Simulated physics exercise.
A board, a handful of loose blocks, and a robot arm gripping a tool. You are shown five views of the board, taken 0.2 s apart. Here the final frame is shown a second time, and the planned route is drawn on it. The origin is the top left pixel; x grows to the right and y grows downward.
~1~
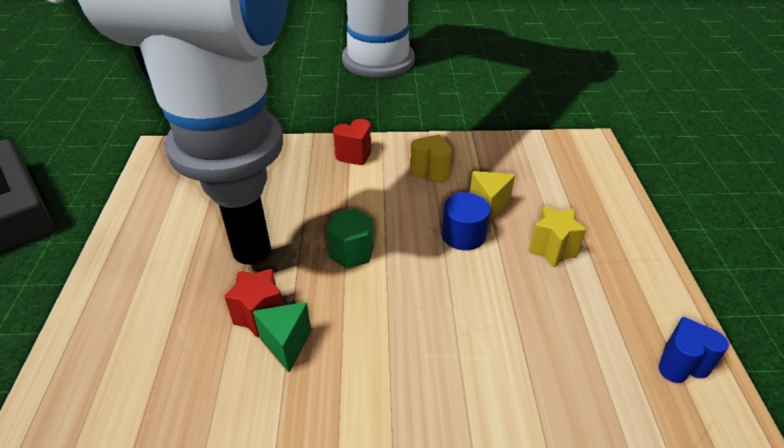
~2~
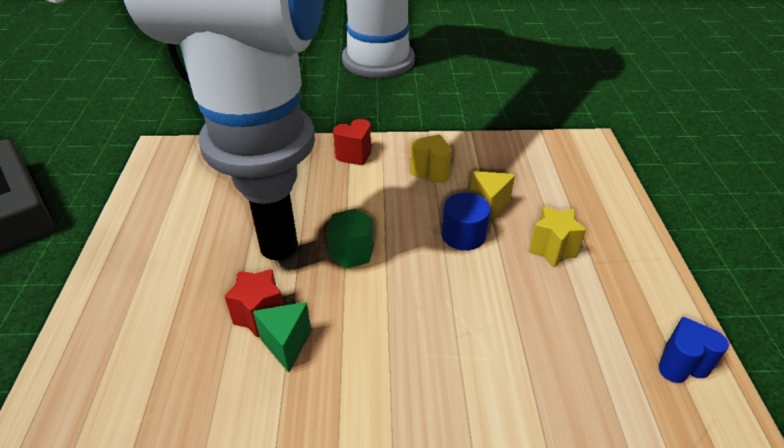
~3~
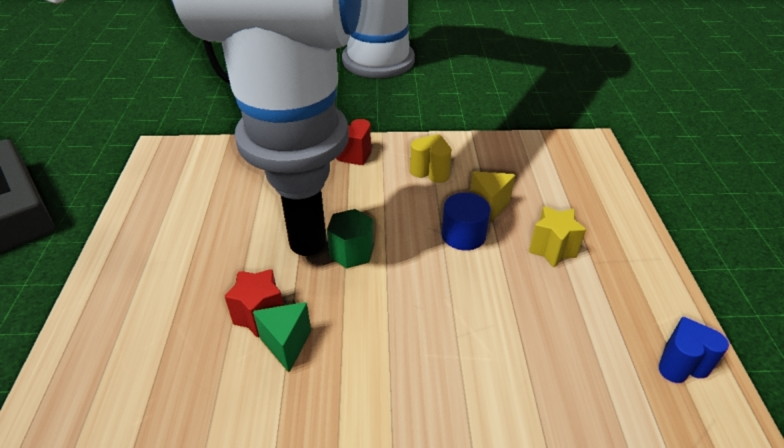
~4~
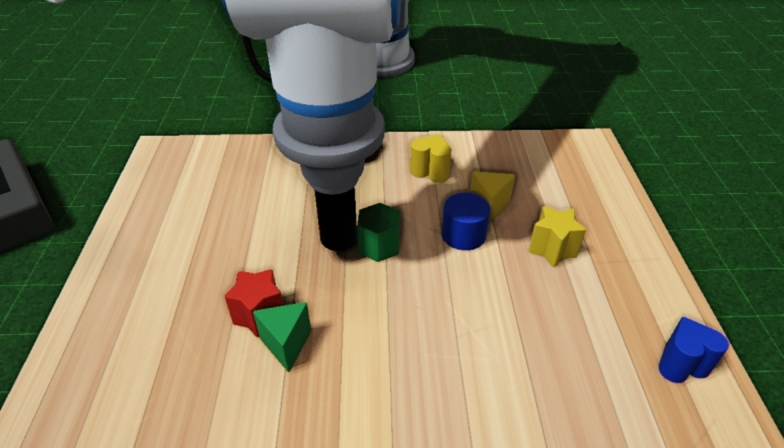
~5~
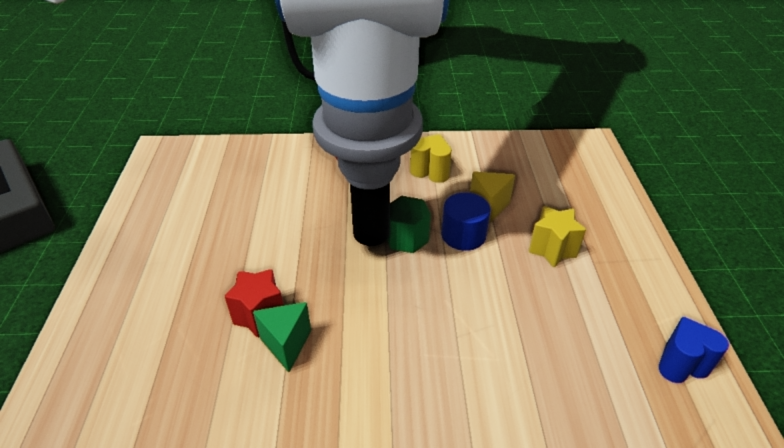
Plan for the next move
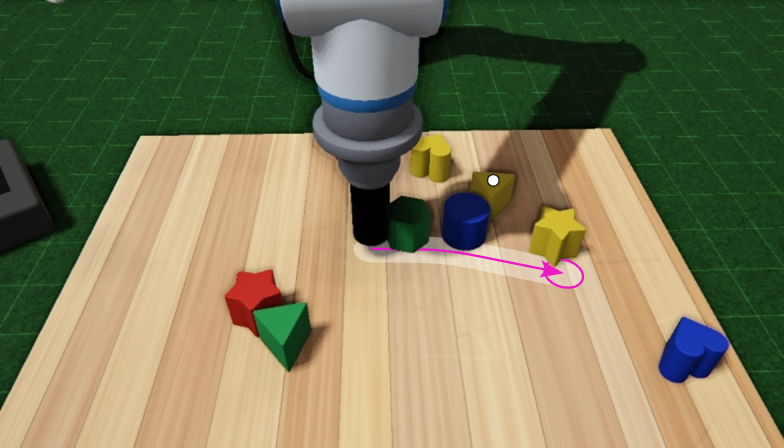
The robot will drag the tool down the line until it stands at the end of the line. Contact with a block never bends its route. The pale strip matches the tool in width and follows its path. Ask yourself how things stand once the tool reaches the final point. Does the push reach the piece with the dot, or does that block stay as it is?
The block in question is displaced by the end.
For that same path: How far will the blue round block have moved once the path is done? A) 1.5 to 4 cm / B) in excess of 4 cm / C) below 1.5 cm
A - 1.5 to 4 cm.
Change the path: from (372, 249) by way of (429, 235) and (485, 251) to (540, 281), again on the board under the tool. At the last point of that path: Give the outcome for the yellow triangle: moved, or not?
Its place changes.
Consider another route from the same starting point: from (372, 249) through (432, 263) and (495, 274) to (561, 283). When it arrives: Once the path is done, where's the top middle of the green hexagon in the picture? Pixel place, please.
Its top middle: (431, 206).
Path on the board, from (372, 249) through (435, 250) and (498, 260) to (564, 273); the dot is on the yellow triangle.
On the path given first. One third of the way, tool at (436, 235); green hexagon at (443, 196), turned 50° anticlockwise; blue round block at (488, 200); yellow triangle at (503, 180), turned 45° anticlockwise.
Two thirds of the way, tool at (501, 245); green hexagon at (444, 195), turned 55° anticlockwise; blue round block at (490, 199); yellow triangle at (506, 179), turned 45° anticlockwise.
At the end, tool at (569, 258); green hexagon at (444, 195), turned 55° anticlockwise; blue round block at (490, 199); yellow triangle at (506, 179), turned 45° anticlockwise; yellow star at (573, 220), turned 30° anticlockwise.
